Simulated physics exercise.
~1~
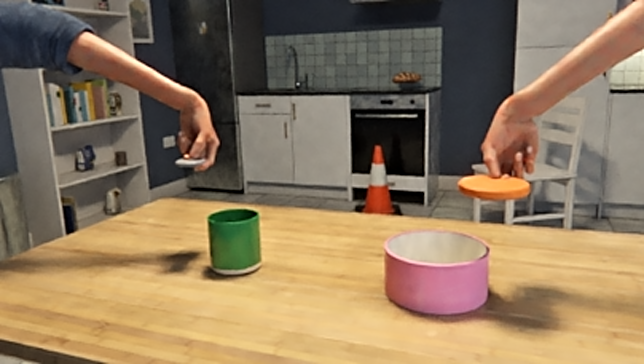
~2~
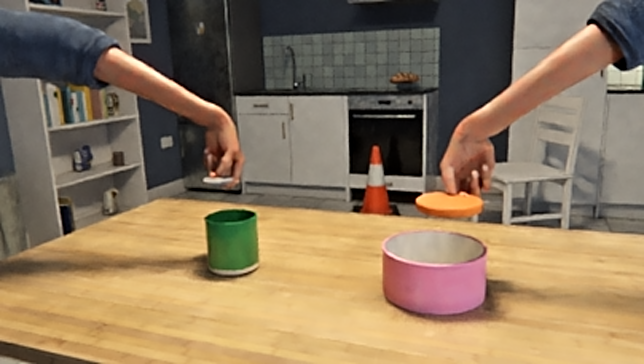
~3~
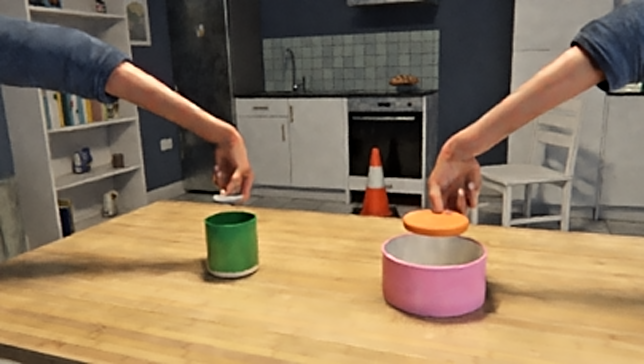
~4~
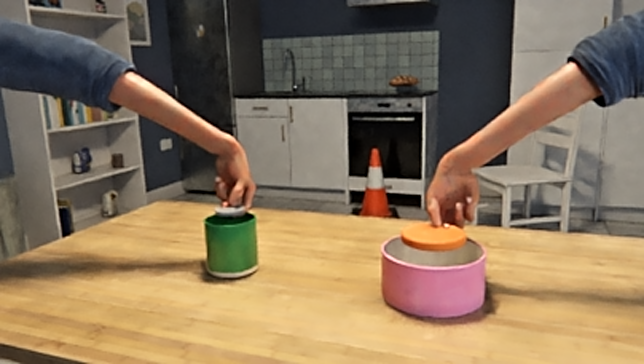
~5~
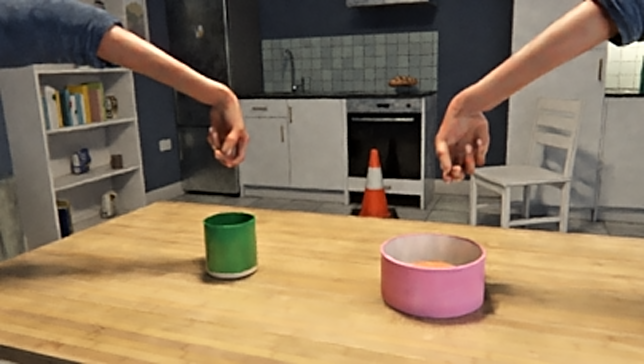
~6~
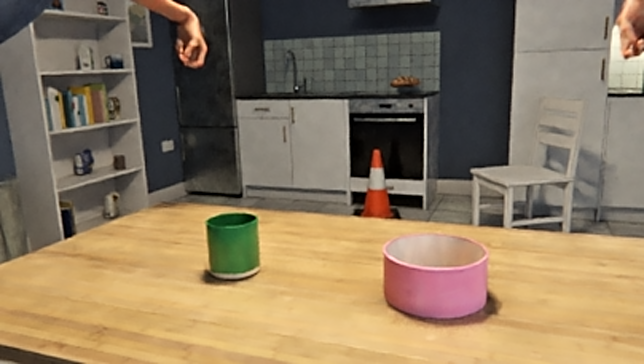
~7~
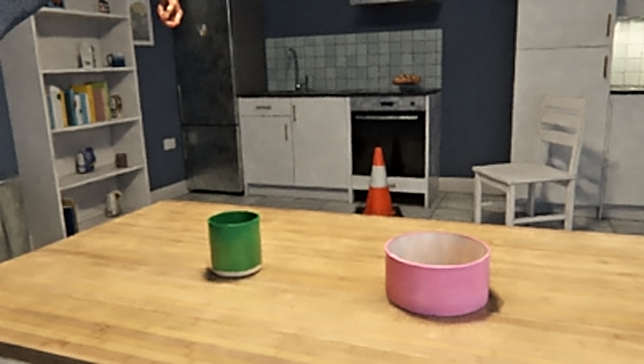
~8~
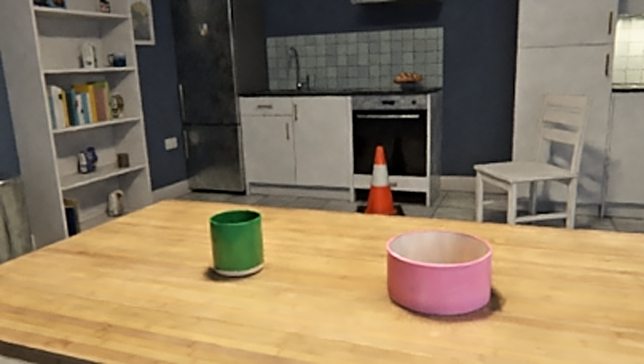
Two hands lower small lids onto green and pink pots, and both fall inside.
